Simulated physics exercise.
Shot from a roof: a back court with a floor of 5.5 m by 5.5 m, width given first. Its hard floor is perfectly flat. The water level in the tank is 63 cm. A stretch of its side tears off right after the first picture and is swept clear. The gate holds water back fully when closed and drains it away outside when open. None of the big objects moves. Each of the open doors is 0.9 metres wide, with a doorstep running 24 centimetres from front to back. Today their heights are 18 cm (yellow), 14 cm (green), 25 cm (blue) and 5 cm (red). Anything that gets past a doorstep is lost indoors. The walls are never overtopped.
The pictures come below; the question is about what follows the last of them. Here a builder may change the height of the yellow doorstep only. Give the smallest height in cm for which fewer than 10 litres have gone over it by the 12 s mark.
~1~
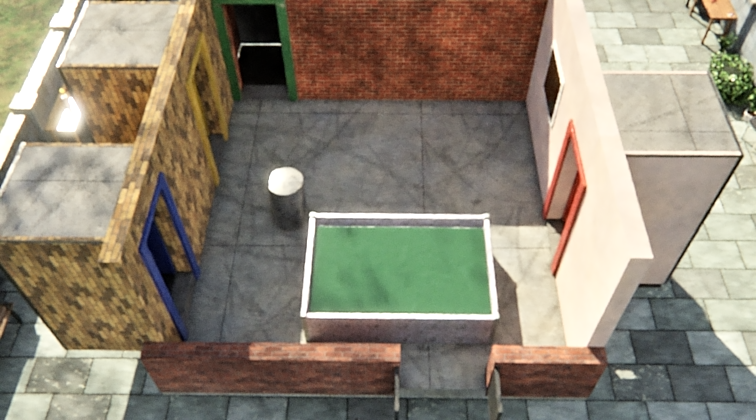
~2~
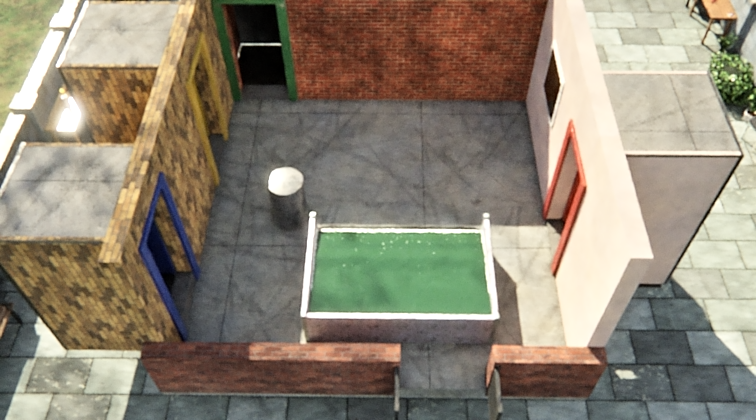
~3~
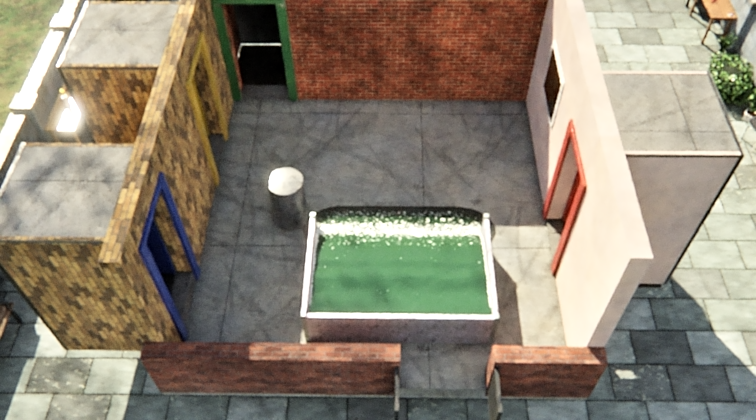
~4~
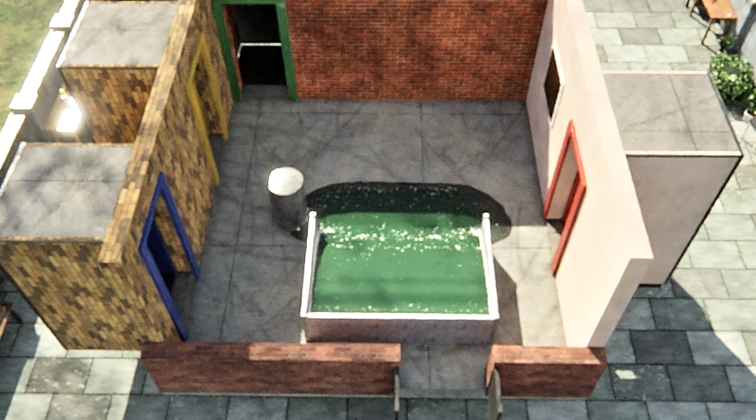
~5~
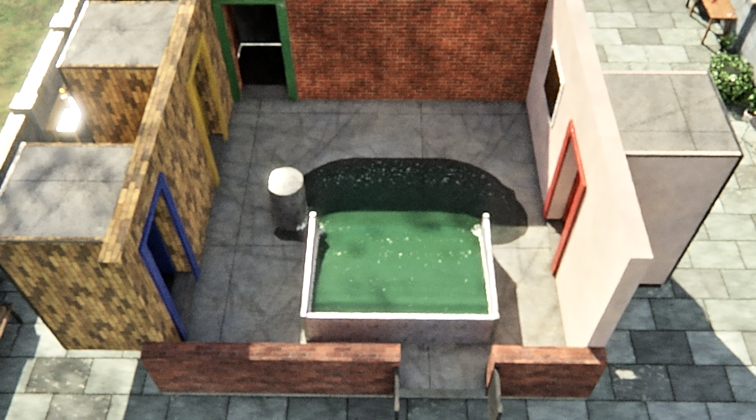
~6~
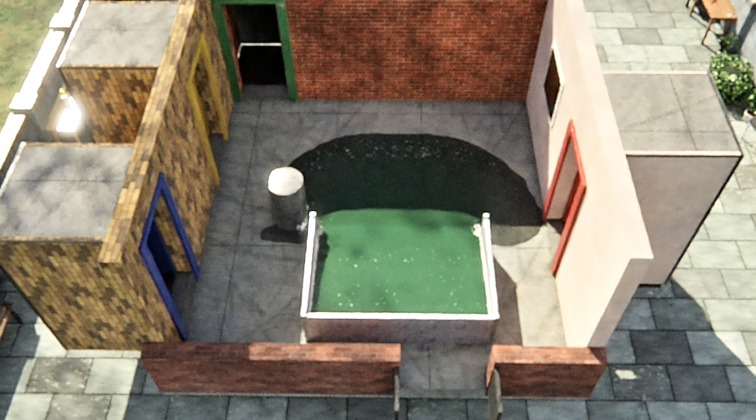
About 13 cm.
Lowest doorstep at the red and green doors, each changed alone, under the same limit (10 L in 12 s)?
Roughly 8.0 cm for the red door and roughly 23 cm for the green door.
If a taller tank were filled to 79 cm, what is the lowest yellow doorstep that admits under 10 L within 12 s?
Minimum height: Approx. 16 cm.
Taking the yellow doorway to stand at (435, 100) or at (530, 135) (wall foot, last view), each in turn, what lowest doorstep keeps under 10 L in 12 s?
30 and 26 cm.
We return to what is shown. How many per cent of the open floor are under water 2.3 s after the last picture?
I'd say near 60 percent is wet.
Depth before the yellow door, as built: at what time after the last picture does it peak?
Crest at t of about 5.0 s.
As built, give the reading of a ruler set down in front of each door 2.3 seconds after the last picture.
Lab note, cm: Yellow 13; green 21; blue 0; red 1.
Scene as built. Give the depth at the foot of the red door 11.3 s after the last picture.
10.5 cm.
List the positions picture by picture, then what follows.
The first frame shows the tank at (399, 266) is whole and still, 63 cm deep; the yellow door at (210, 118) is dry.
In the second frame, the gap is on the far side, the front 0.2 m out at a hidden place; the back of the tank holds 63 cm.
In the third frame, water pours out on the far side and has run 0.7 m, to (331, 211); about 11 cm deep outside, 63 cm at the back.
In the fourth frame, the front is at (347, 186), 1.2 m from the gap on the far side; 3.4 m2 of floor is wet, 58 cm left at the back.
In the fifth frame, the gap is on the far side, the front 1.7 m out at (345, 162); the back of the tank holds 53 cm.
In the sixth frame, water pours out on the far side and has run 2.3 m, to (367, 138); about 7 cm deep outside, 52 cm at the back; the yellow door at (210, 118), 3.6 m from the gap, is still 1.3 m from the nearest water.
Then, 0.7 s after the last picture water covers 55 % of the floor, deepest (38 cm) near (387, 103); it has not reached the yellow door.
Then, 2.3 s after the last picture water covers 60 % of the floor, deepest (32 cm) near (242, 109); 13 cm at the yellow door, 0 litres in over its 18 cm doorstep.
Then, 11.3 s after the last picture water covers 100 % of the floor, deepest (12 cm) near (528, 139); 7 cm at the yellow door, 0 litres in over its 18 cm doorstep.
At the yellow door as built, the water peaked near 16 cm, 5.1 s after the last picture.
With a doorstep of 11 cm, 24 litres would have come in within the 12 s; with 14.5 cm, 3 litres. So under 10 litres takes about 13 cm.
